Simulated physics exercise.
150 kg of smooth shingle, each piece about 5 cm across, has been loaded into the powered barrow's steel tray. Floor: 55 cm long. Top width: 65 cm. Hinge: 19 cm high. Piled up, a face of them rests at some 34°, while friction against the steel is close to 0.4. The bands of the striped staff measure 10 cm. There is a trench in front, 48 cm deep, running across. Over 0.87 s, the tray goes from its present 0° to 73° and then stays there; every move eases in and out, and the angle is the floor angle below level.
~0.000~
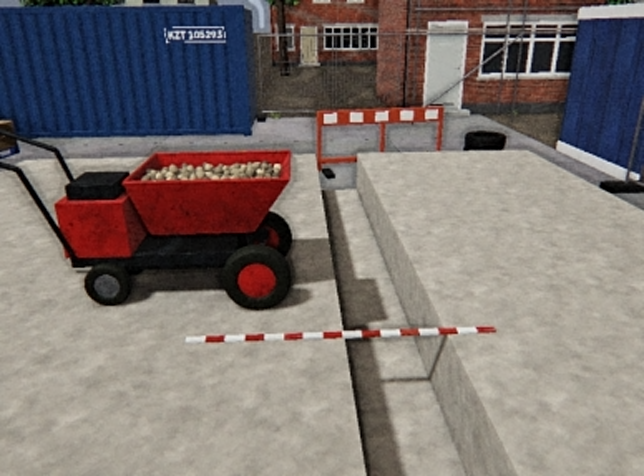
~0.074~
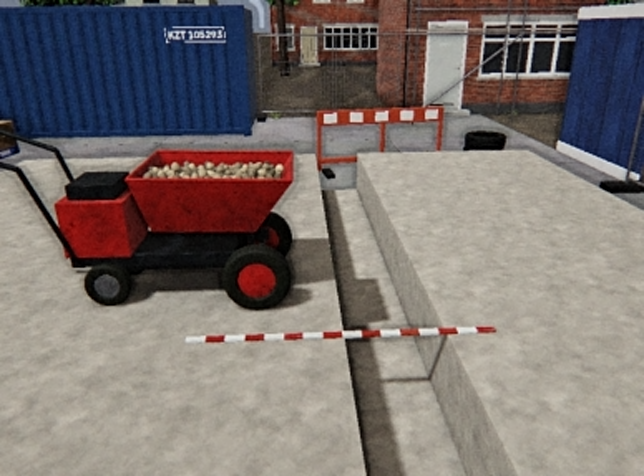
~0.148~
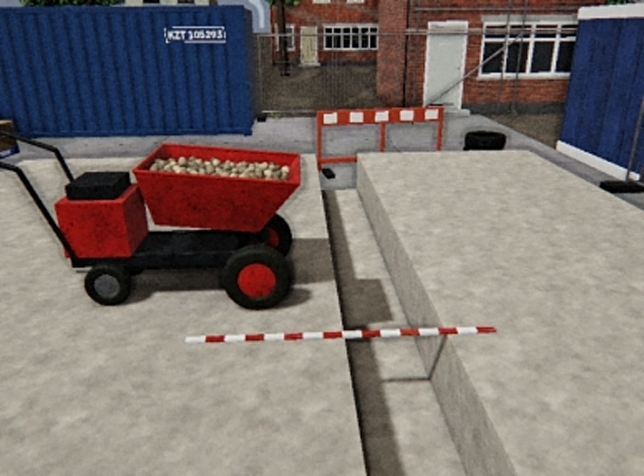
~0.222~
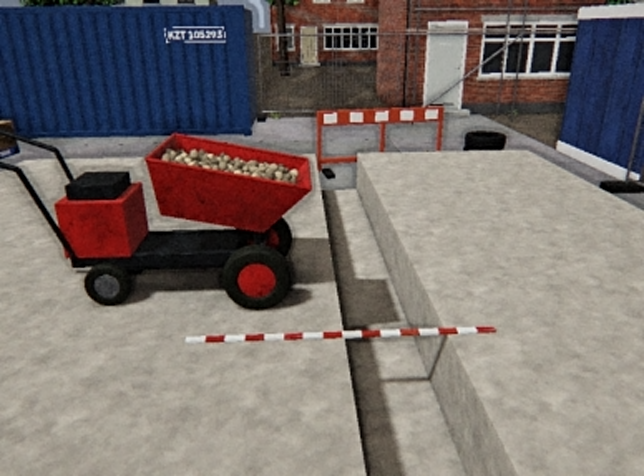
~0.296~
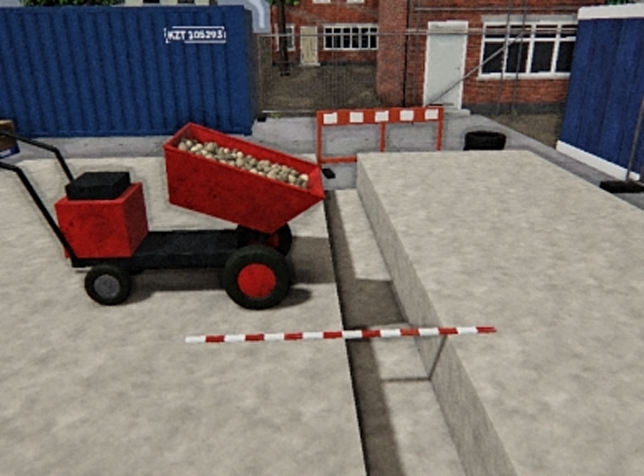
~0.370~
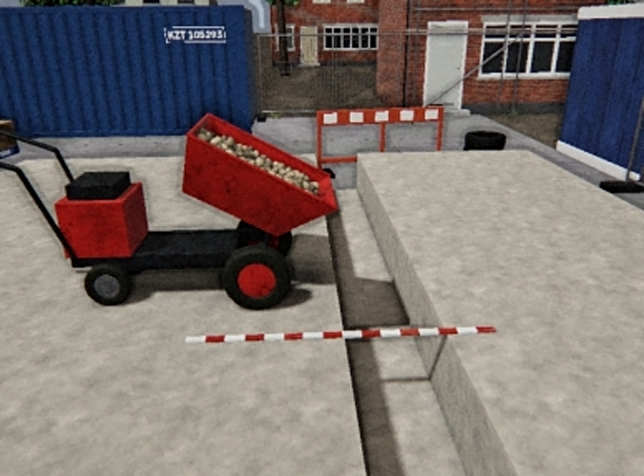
A red powered barrow loaded with pale stones stood beside a trench, and its tray slowly tilted up at the back, its front edge moving right and down toward the gap while the wheels stayed put.
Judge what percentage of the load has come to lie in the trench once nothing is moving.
Roughly 93 in every hundred.
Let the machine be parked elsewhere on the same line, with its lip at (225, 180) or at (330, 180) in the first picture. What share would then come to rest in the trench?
The first gives about 85 percent and the second about 50 percent.
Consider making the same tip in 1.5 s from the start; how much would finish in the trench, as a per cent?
In that case some 100 per cent.
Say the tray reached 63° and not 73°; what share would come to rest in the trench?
It comes out at about 80 percent.
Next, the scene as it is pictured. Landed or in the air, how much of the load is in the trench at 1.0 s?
About 40%.
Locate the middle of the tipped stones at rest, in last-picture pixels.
Their middle ends up near (390, 338).
After 0.6 s the floor is at 61°; 100 % in the tray; the foremost stones are at (361, 234).
After 1.0 s the floor is at 73°; 58 % in the tray, 41 % in the trench, 1 % past the trench; the foremost stones are at (432, 279).
After 1.3 s the floor is at 73°; 20 % in the tray, 73 % in the trench, 7 % past the trench; the foremost stones are at (519, 277).
After 3.3 s the floor is at 73°; 0 % in the tray, 93 % in the trench, 7 % past the trench; the foremost stones are at (623, 281).
